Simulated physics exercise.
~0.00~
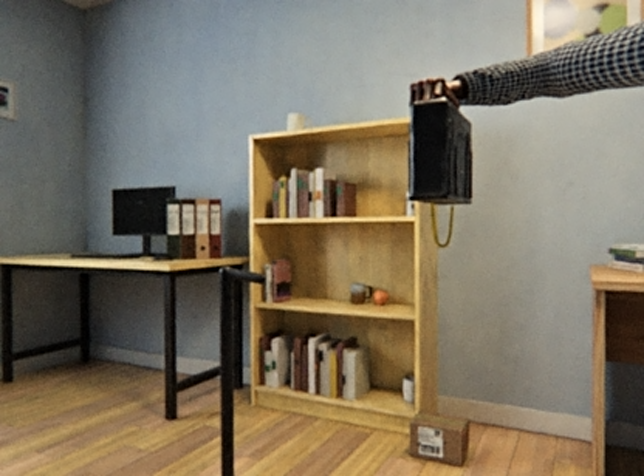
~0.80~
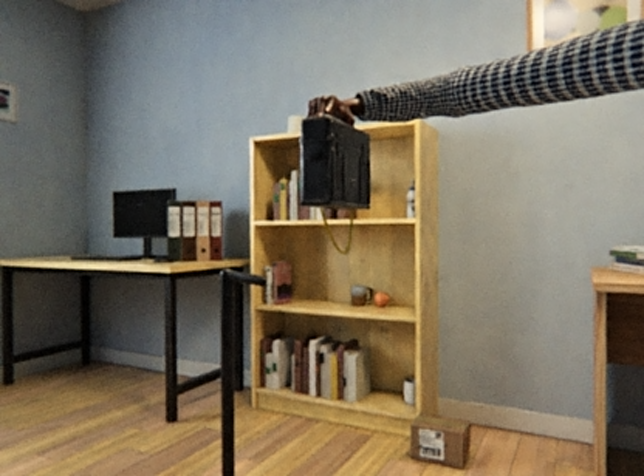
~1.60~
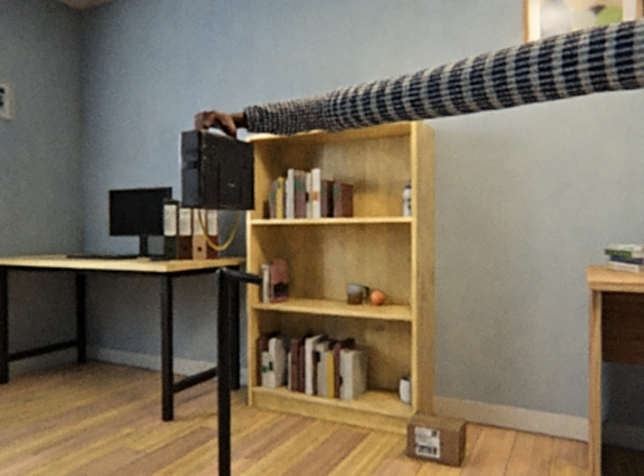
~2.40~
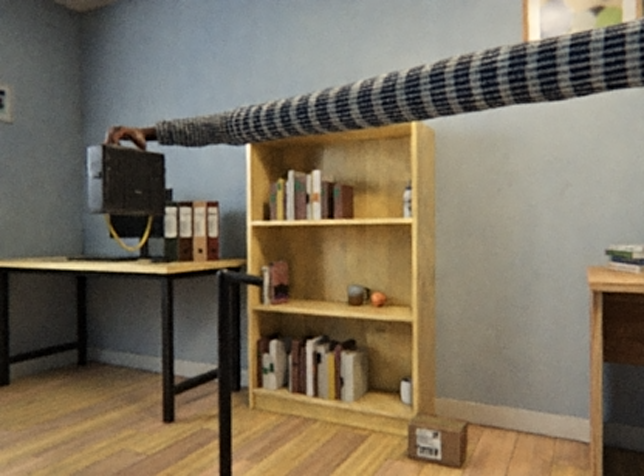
In a room with blue-grey walls and a wooden floor, a hand at the end of a long checked sleeve holds a black case upright in front of a wooden bookcase. A thin yellowish loop dangles beneath it. The arm reaches in from the right and carries the case steadily left across the shelves. The case passes above a dark post standing in the foreground, with the loop still hanging free. It continues left without catching, and ends clear of the post, held in front of the monitor on the desk.
